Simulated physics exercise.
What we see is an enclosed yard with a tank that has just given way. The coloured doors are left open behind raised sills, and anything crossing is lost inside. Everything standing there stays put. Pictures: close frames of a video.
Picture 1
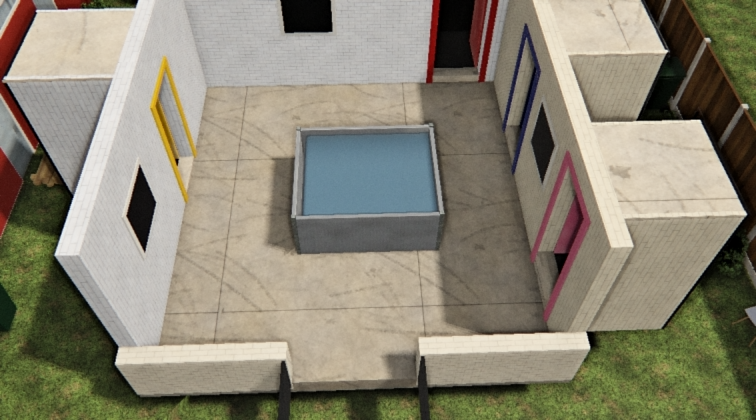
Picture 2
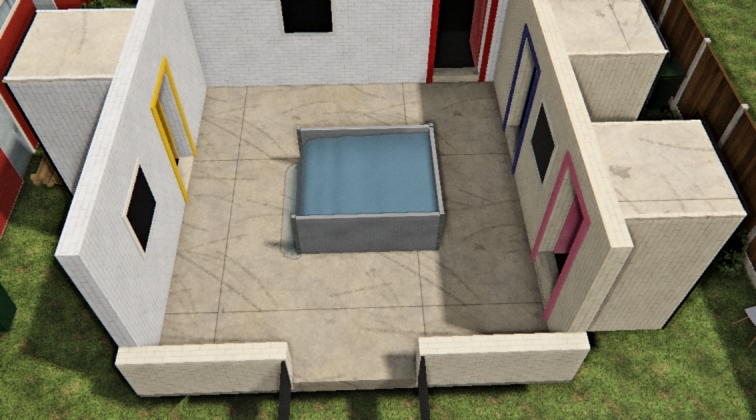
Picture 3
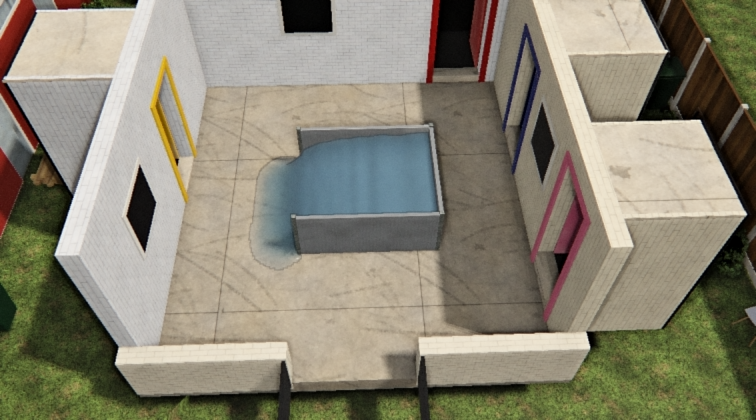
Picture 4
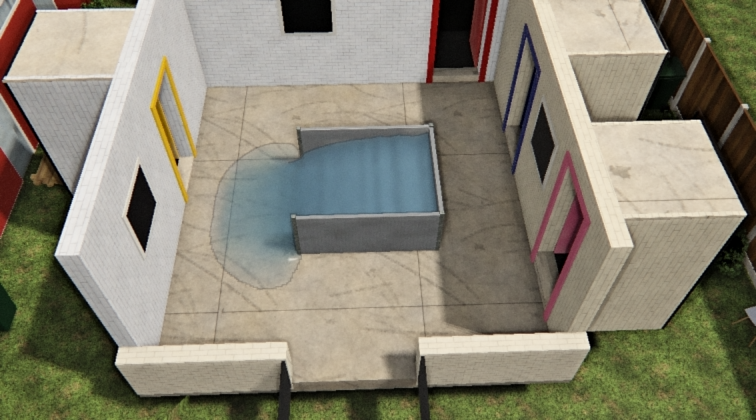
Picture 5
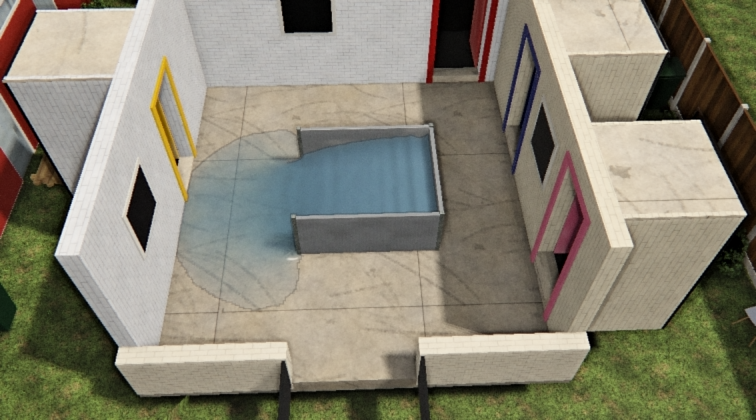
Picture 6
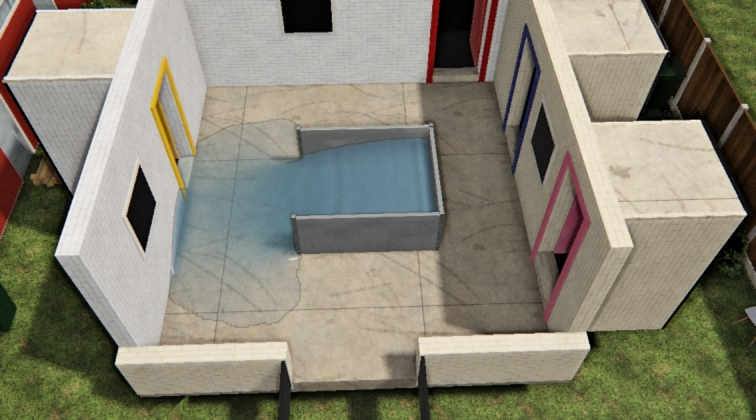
Water pours from the left side of a square tank and spreads across the walled yard.
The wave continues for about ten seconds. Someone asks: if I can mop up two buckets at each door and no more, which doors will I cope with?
As I see it, the blue door keeps the inflow to two buckets or less. The yellow door lets the inflow pass two buckets. The pink door keeps the inflow to two buckets or less. The red door keeps the inflow to two buckets or less.
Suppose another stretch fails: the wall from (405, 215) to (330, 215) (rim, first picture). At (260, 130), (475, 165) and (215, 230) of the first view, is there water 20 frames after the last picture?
The first spot is spared, the second soaked and the third soaked.
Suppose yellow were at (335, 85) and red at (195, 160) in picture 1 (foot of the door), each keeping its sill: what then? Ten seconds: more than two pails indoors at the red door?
In that case the red one gets flooded.
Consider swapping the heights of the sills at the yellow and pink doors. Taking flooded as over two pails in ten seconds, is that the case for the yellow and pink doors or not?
As it turns out, the yellow one overshoots and the pink one overshoots.
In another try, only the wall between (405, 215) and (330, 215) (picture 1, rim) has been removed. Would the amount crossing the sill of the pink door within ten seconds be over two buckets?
As I see it, the pink door fails to reach the limit.
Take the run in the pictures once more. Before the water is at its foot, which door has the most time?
My answer: The blue one.
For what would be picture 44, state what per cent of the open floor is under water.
Around 95 percent.
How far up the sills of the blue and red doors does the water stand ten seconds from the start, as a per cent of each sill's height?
Some 50 percent, then some 60 percent.
A moment on, water covers 30 % of the floor; the blue door not reached, the yellow door far over two buckets in, the pink door not reached, the red door not reached.
Next, water covers 35 % of the floor; the blue door not reached, the yellow door far over two buckets in, the pink door not reached, the red door not reached.
Then, water covers 75 % of the floor; the blue door not reached, the yellow door far over two buckets in, the pink door not reached, the red door not reached.
Later, water covers 95 % of the floor; the blue door wet at the sill, nothing in, the yellow door far over two buckets in, the pink door wet at the sill, nothing in, the red door wet at the sill, nothing in.
In the end, water covers 95 % of the floor; the blue door wet at the sill, nothing in, the yellow door far over two buckets in, the pink door wet at the sill, nothing in, the red door wet at the sill, nothing in.
